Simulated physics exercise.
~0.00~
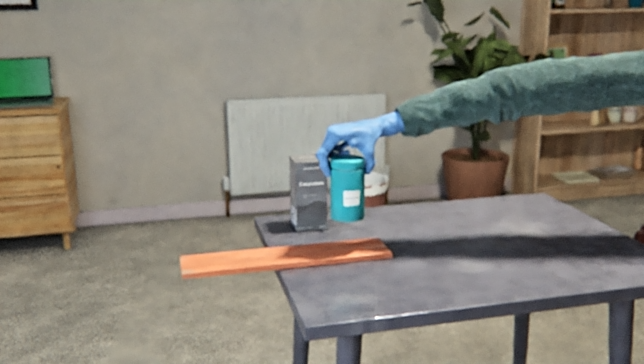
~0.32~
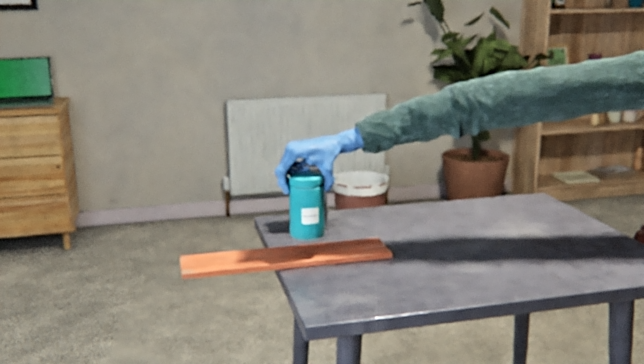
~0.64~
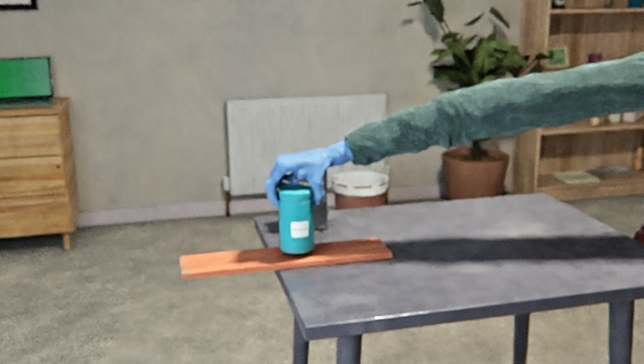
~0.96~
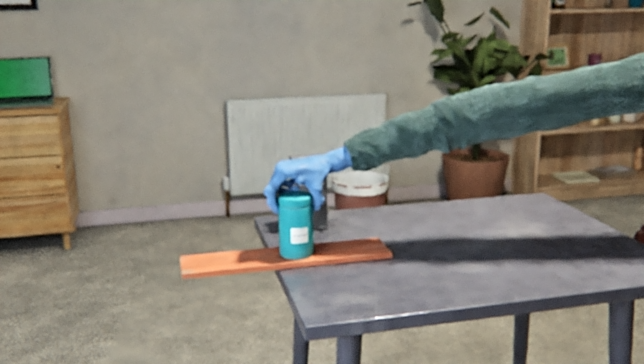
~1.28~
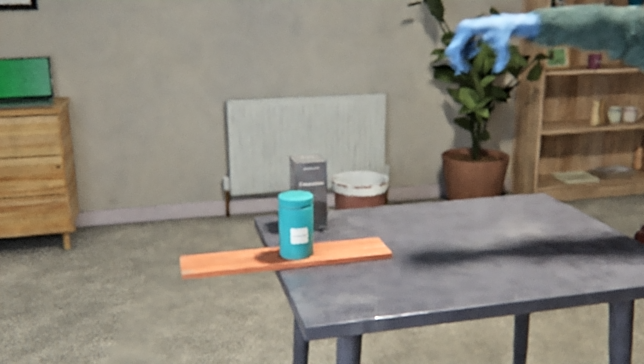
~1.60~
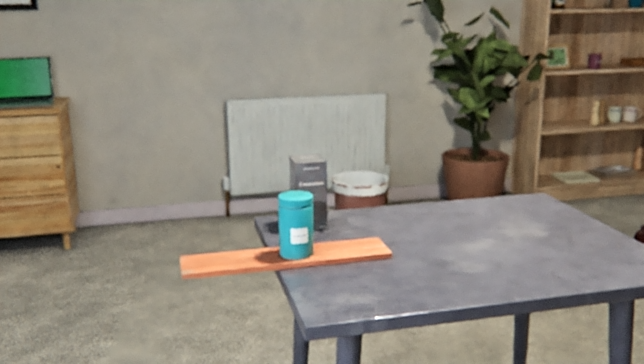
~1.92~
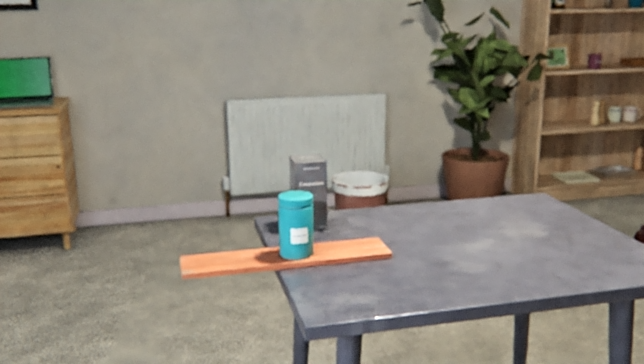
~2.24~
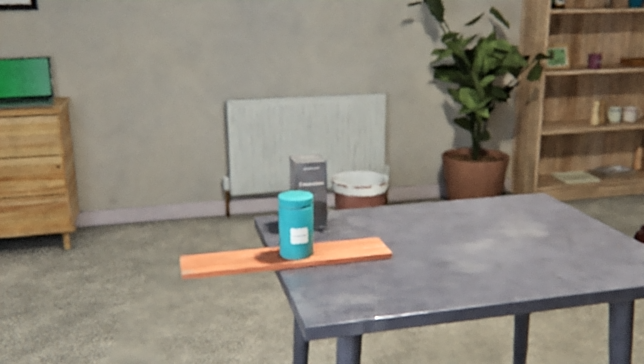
At the start, a blue-gloved hand in a green sleeve holds a turquoise jar above a grey table, where an orange plank juts out past the left edge and a grey carton stands behind. The hand carries the jar left, passing in front of the carton, and then lowers it onto the plank near the table's edge. It keeps hold of the lid for a moment. Then the fingers let go, and the arm draws back to the right and out of view. The plank stays level, with the jar upright on it and the carton still standing behind.
